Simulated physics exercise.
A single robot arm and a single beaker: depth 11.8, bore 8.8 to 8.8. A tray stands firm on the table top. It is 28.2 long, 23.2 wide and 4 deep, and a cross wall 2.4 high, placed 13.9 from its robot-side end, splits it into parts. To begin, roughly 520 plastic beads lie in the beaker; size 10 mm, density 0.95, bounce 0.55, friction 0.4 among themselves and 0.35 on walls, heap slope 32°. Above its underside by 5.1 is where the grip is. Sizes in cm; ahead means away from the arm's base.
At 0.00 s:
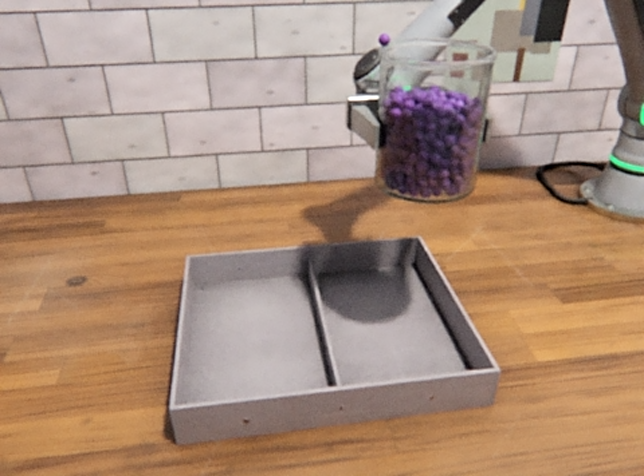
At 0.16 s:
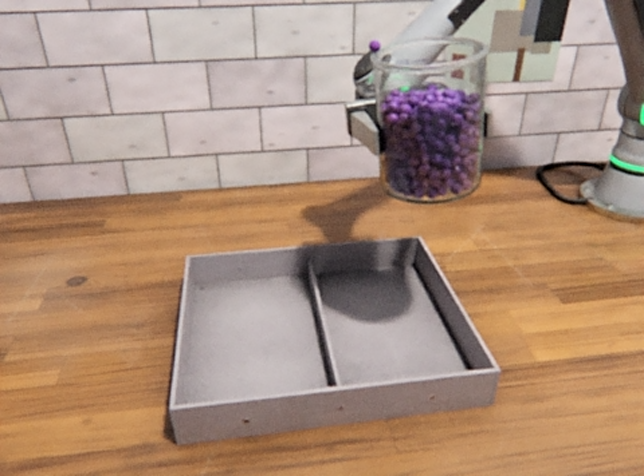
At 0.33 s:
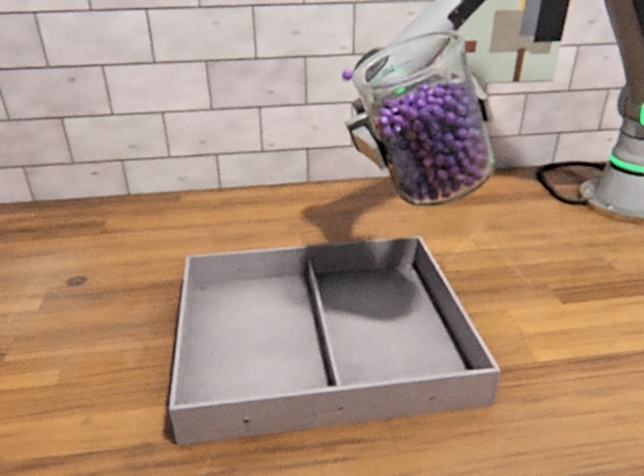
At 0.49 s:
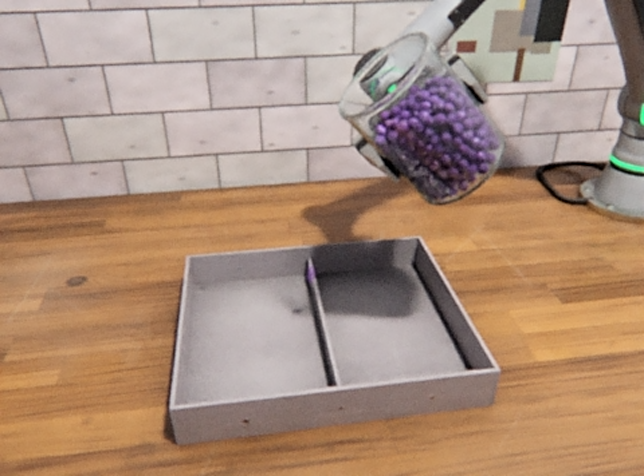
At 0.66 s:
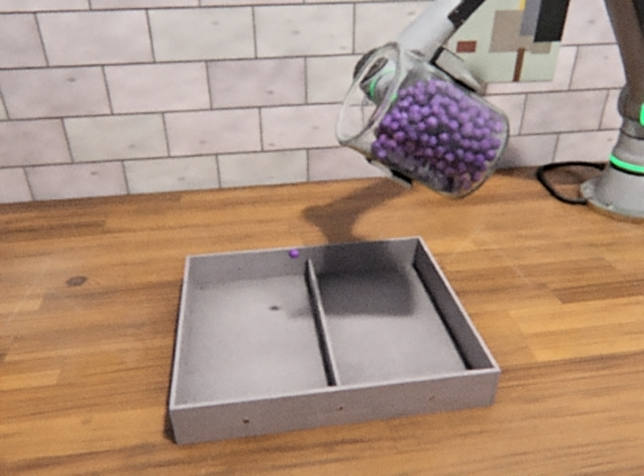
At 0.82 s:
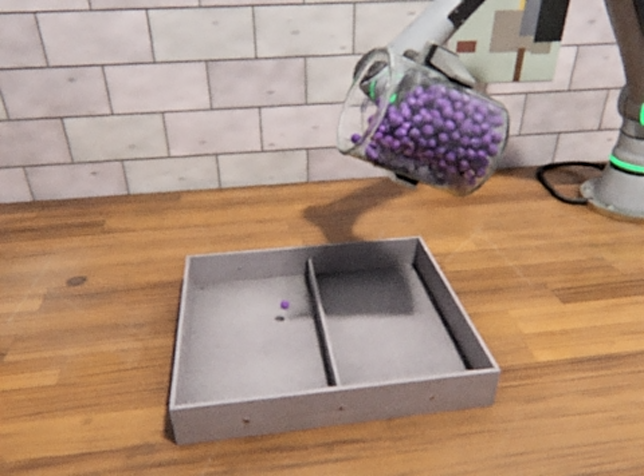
Glass beaker of purple beads tilting steeply to the left in a robot arm's grip, one stray bead dropping into a divided gray tray.
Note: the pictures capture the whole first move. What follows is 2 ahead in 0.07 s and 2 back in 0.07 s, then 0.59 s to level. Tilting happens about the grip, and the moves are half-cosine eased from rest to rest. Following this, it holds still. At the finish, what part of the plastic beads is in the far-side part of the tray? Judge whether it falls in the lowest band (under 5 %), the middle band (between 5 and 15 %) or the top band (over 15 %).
It falls in the middle band.
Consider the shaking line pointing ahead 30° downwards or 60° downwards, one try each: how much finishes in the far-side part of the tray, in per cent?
Roughly 5 per cent, then 0 per cent.
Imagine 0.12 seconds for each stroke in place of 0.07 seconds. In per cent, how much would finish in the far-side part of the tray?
Estimate: Close to 0 percent.
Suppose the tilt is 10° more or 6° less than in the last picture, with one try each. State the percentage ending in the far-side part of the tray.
About 20 and 5 %.
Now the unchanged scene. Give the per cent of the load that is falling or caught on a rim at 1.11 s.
Estimated fraction: Near 7 %.
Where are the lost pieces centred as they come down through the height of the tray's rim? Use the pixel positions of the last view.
Centre: Roughly (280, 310).
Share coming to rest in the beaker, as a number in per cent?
My estimate would be some 90 percent.
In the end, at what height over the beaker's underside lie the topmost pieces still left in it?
Top of the fill: Near 10.0 cm.
After 1.11 s, tilted 55° forward, highest piece 26 above the table; 479 in the beaker, 5 in the far-side part, 35 in flight or on a rim.
After 1.40 s, tilted 9° forward, highest piece 28 above the table; 471 in the beaker, 44 in the far-side part, 1 in the robot-side part, 1 on the table or floor, 2 in flight or on a rim.
After 1.75 s, level, highest piece 28 above the table; 471 in the beaker, 45 in the far-side part, 2 in the robot-side part, 1 on the table or floor.
After 2.80 s, level, highest piece 28 above the table; 471 in the beaker, 45 in the far-side part, 2 in the robot-side part, 1 on the table or floor.
At rest, 471 in the beaker, 45 in the far-side part, 2 in the robot-side part, 1 on the table or floor. That is 9 % in the far-side part of the tray.
